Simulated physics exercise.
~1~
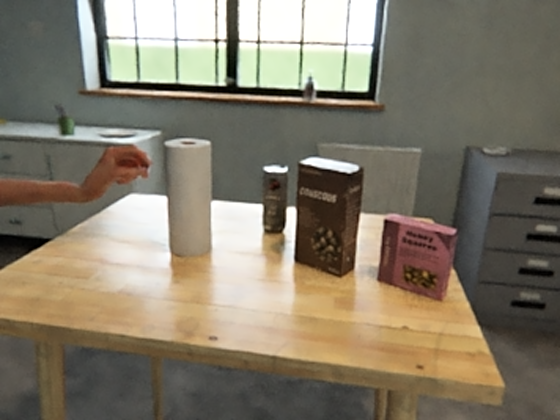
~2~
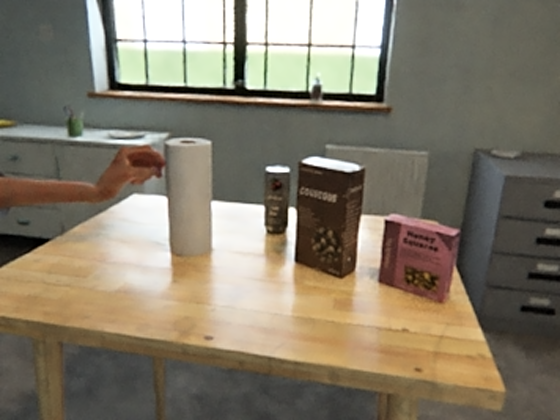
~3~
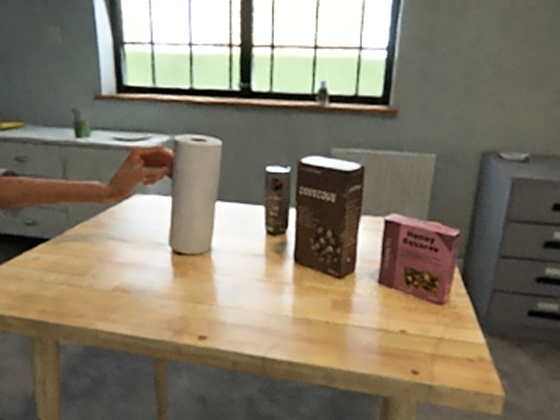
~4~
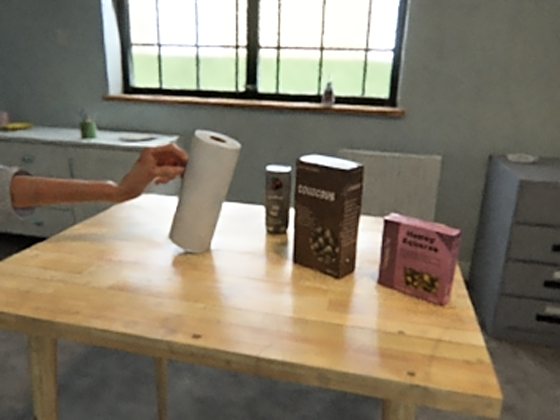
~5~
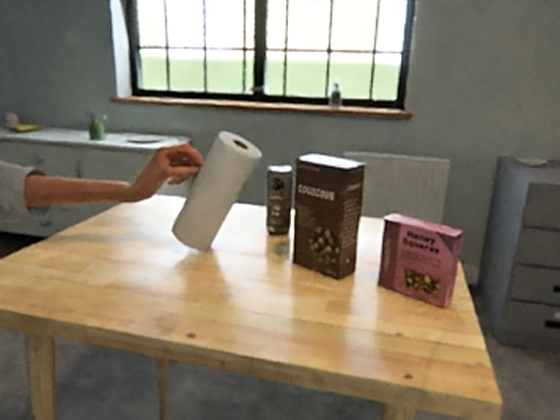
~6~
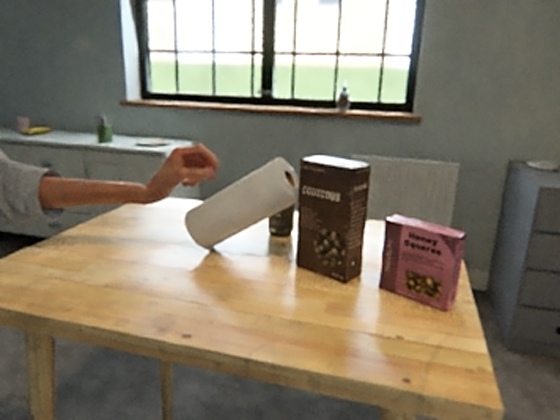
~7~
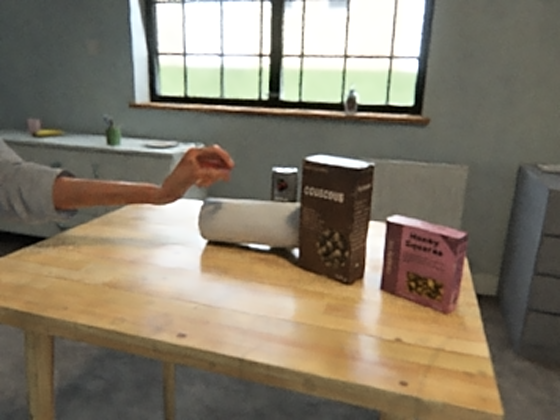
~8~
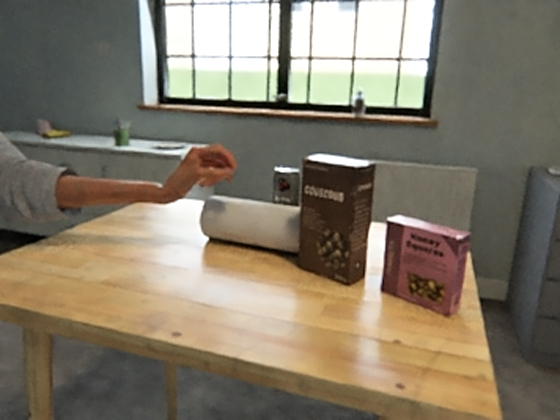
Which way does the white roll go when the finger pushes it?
The white roll moves to the right, tipping over until it lies on its side by the brown packet.
